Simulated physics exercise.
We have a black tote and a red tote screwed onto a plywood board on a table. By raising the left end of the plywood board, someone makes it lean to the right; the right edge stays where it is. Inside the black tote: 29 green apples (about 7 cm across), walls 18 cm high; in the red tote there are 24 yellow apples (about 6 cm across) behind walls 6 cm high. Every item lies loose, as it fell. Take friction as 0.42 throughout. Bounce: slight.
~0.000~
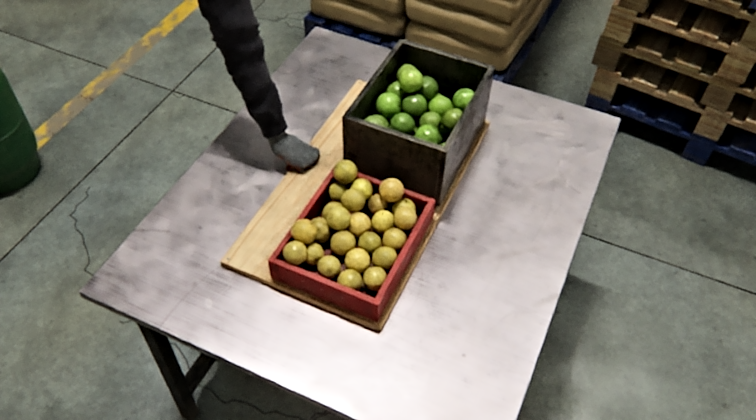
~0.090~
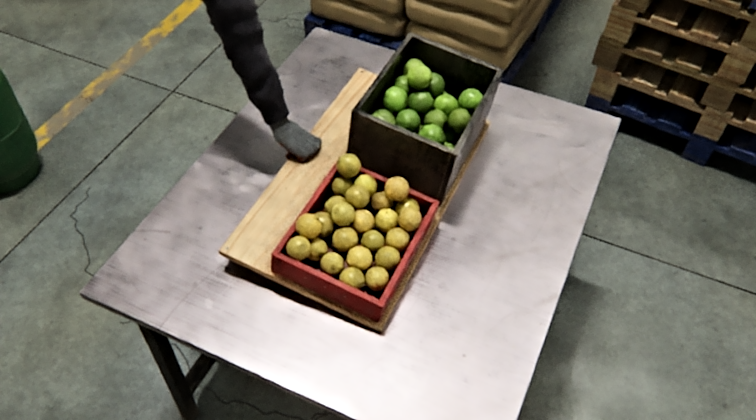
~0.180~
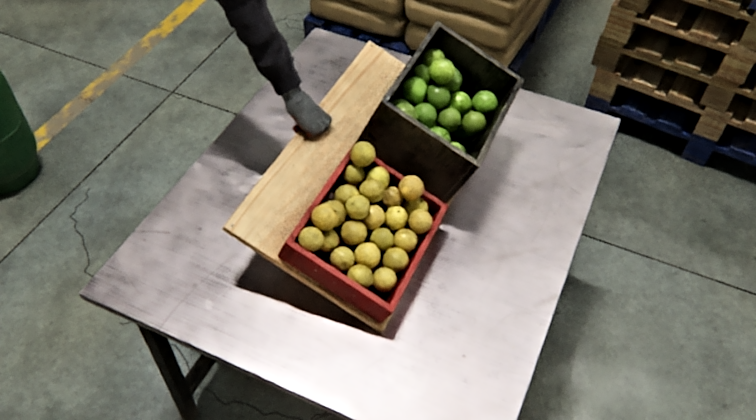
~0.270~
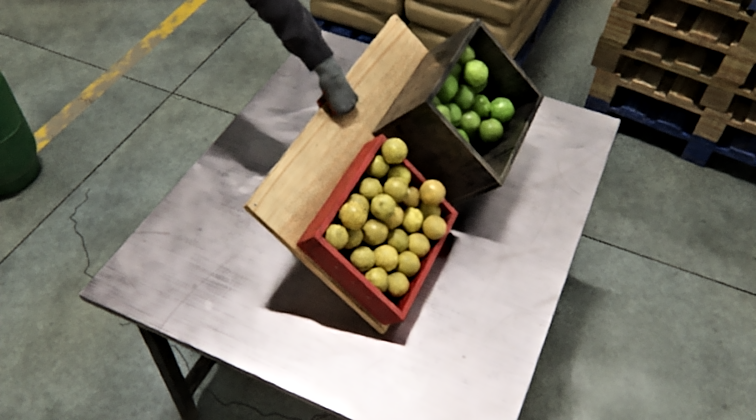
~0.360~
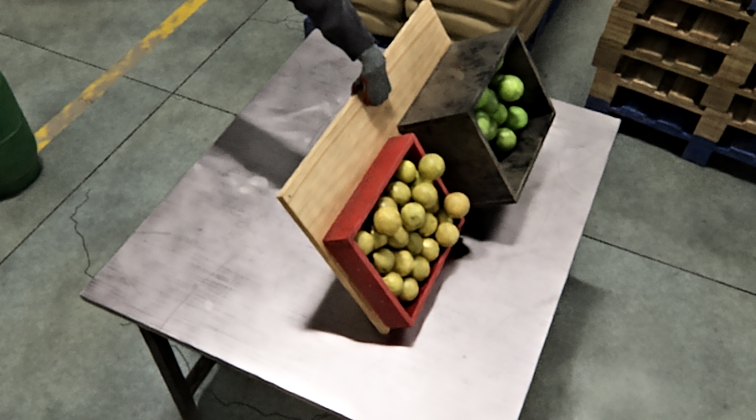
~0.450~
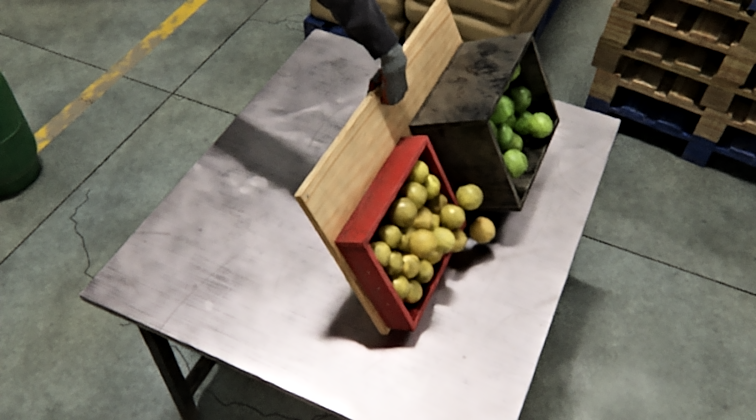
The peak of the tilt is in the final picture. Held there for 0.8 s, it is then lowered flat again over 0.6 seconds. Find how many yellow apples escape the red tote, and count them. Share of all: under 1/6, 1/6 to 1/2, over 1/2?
It retains half to five-sixths.
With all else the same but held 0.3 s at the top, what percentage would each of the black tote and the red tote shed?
Black tote: 10%, red tote: 30%.
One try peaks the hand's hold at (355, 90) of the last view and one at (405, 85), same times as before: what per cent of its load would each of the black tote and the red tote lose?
The black tote would lose 0 per cent in the first try and 20 per cent in the second, the red tote 20 and then 40 per cent.
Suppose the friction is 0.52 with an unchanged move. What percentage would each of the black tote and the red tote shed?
In that case the black tote sheds 0 per cent, while the red tote sheds 30 per cent.
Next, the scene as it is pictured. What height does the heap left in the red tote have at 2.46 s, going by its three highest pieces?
Roughly 6 cm.
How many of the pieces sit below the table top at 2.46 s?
Estimated tally of pieces: Close to 10.
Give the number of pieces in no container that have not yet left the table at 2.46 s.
Near 0, give or take.
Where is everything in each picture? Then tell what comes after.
In the first picture (places track the rim corner closest to us here), red tote (373, 300); black tote (442, 148); tipped 0°; all still inside.
The second picture shows red tote (378, 302); black tote (452, 151); tipped 7°.
The third picture shows red tote (389, 307); black tote (475, 162); tipped 22°.
The fourth picture shows red tote (401, 314); black tote (500, 180); tipped 41°.
The fifth picture shows red tote (410, 321); black tote (516, 198); tipped 56°.
The sixth picture shows red tote (413, 325); black tote (520, 205); tipped 63°; all still inside.
After 0.77 s, tilt 63°; the black tote is down by 2 of 29 and the red tote is down by 6 of 24.
After 1.17 s, tilt 63°; the black tote is down by 3 of 29 and the red tote is down by 7 of 24.
After 1.73 s, tilt 7°; the black tote is down by 3 of 29 and the red tote is down by 7 of 24.
When it is over (at 2.46 s), the black tote is down by 3 of 29 and the red tote is down by 7 of 24. Asked share, 7 of 24, 29 per cent.
